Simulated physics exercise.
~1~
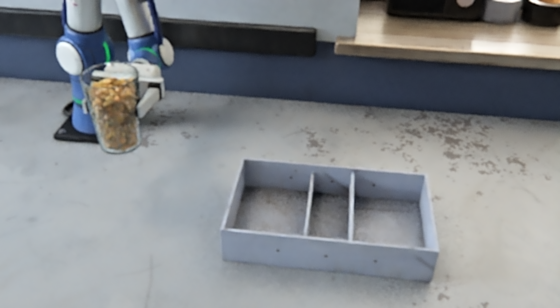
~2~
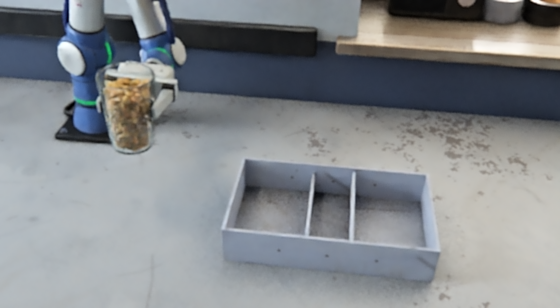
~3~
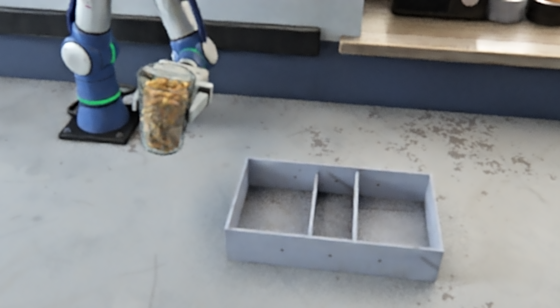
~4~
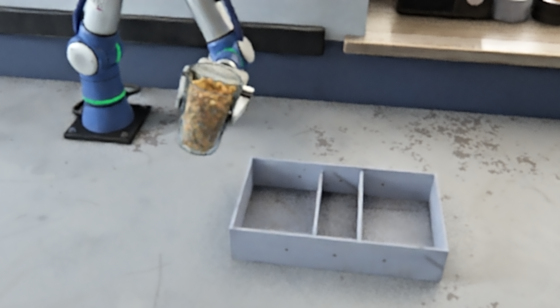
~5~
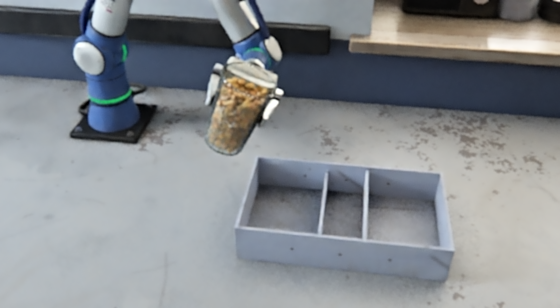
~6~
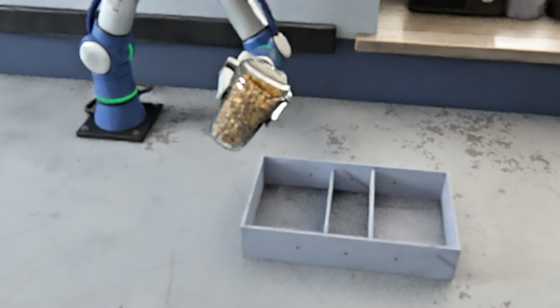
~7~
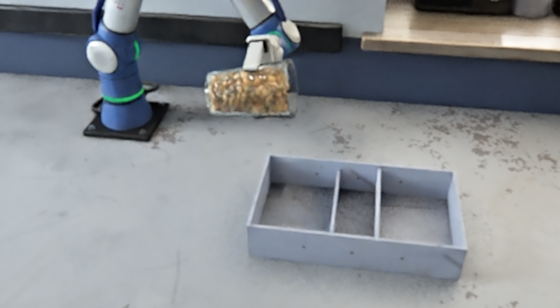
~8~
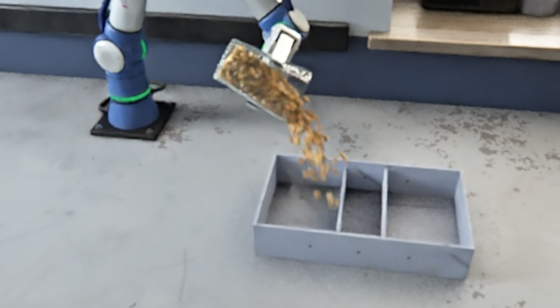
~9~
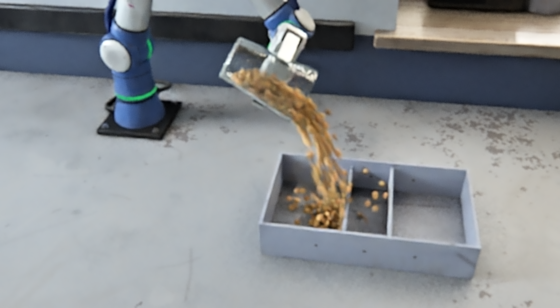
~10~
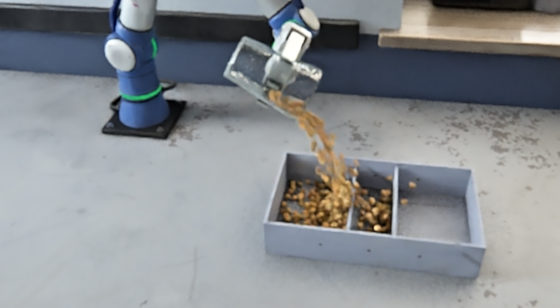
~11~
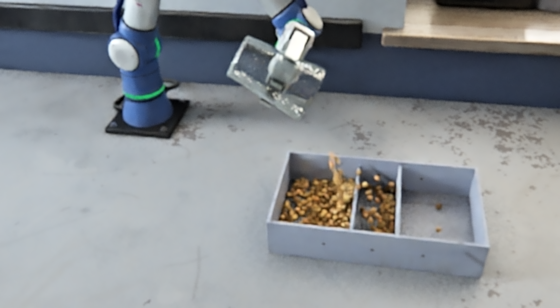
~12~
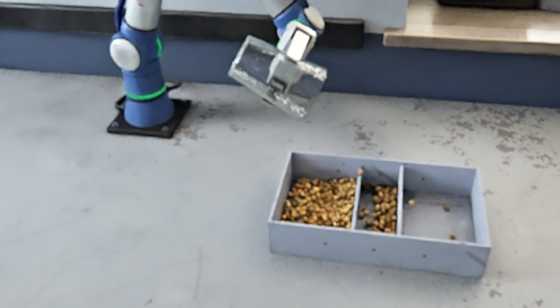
A robot arm carries a clear cup rightward and pours chickpeas mostly into the box's left compartment.
